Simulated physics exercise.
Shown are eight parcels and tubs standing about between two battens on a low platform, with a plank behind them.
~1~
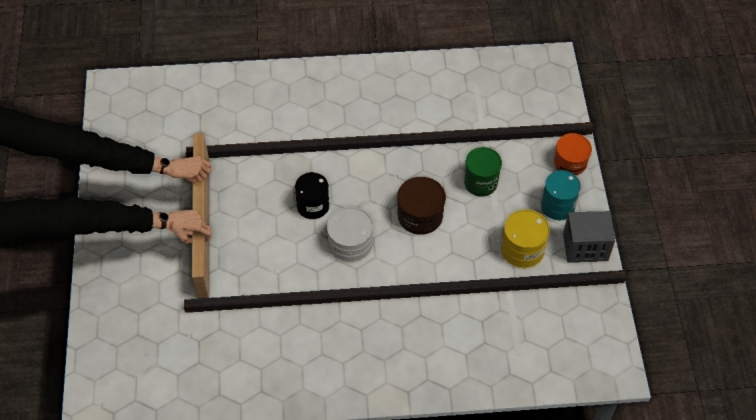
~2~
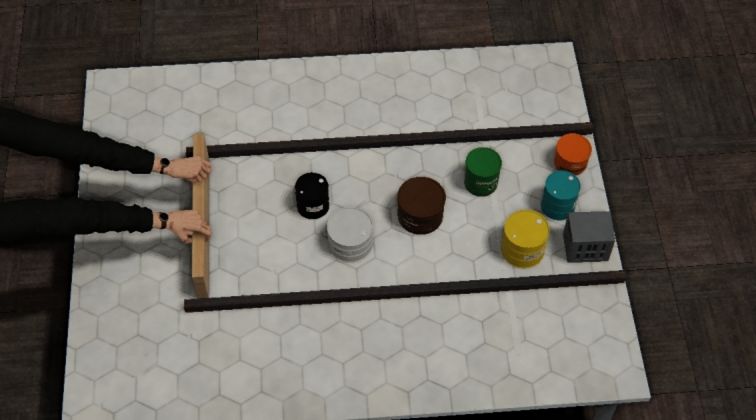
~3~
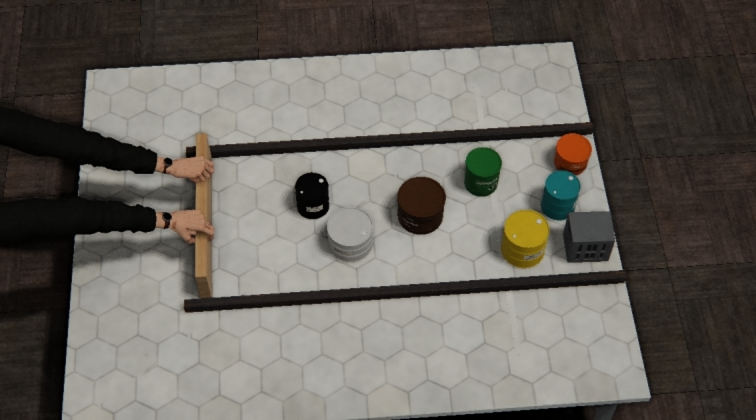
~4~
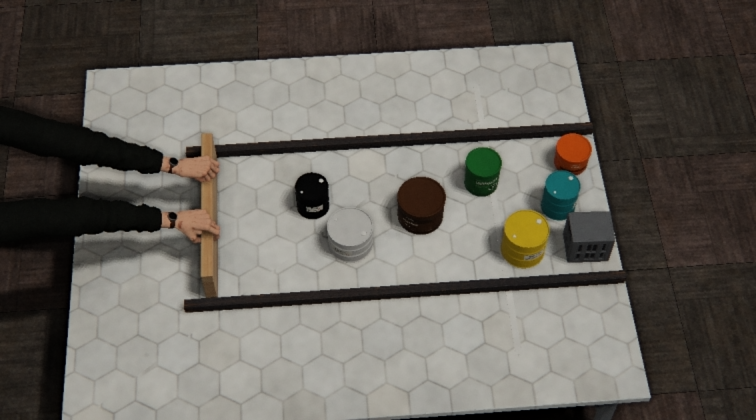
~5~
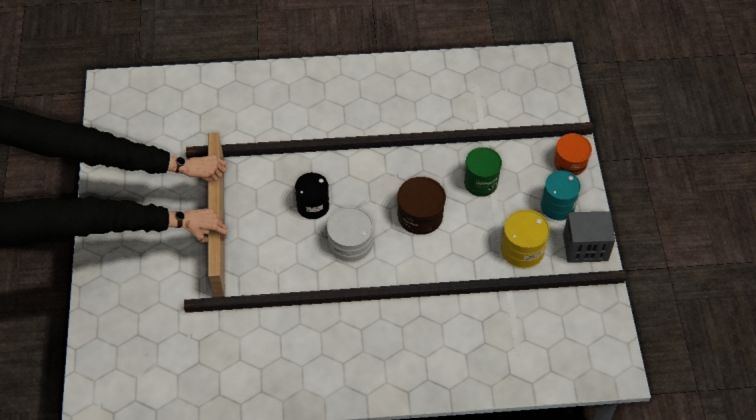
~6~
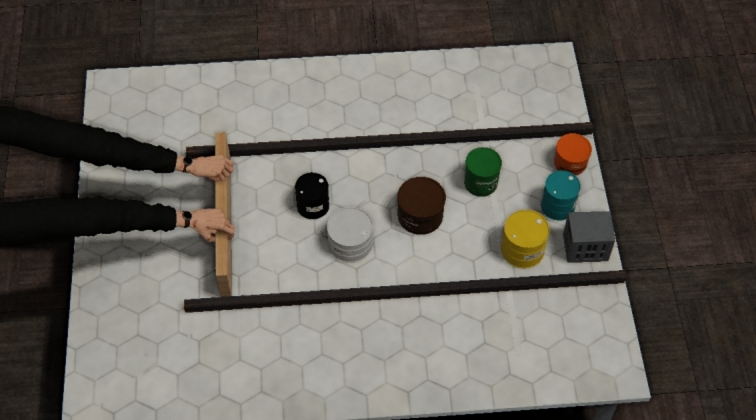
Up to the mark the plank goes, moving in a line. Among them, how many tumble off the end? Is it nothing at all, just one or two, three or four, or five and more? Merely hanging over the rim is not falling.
It is nothing at all.
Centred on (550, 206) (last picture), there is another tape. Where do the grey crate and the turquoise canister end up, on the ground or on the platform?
Outcome - grey crate: It leaves the top; turquoise canister: It leaves the top.
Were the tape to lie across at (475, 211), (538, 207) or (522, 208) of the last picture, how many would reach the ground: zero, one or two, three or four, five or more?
Taking the places in the order asked: Not one, then just one or two, then just one or two.
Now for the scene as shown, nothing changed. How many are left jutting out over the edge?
It's 1.
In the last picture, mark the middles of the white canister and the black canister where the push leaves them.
The white canister comes to rest at (524, 231), and the black canister comes to rest at (511, 184).
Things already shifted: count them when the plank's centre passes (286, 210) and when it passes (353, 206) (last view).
0 by the first point, 2 by the second.
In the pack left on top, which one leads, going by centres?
Foremost: The grey crate.
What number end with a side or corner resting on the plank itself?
Contact count: 3.
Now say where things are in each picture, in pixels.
Orange pail (572, 155); grey crate (589, 237); turquoise canister (561, 196); plank (201, 215); tape (496, 209), in the first picture.
Grey crate (589, 237); white canister (350, 235), in the second picture.
Turquoise canister (561, 196); brown pail (421, 206), in the third picture.
Orange pail (572, 155); black canister (312, 196), in the fourth picture.
Grey crate (589, 237); plank (216, 214), in the fifth picture.
Orange pail (572, 155); grey crate (589, 237); turquoise canister (561, 196); plank (223, 214); tape (496, 209), in the sixth picture.
Soon after, none off yet; orange pail at rest near (572, 155); grey crate at rest near (589, 237); turquoise canister at rest near (561, 196).
At rest, the number that fall off is zero.
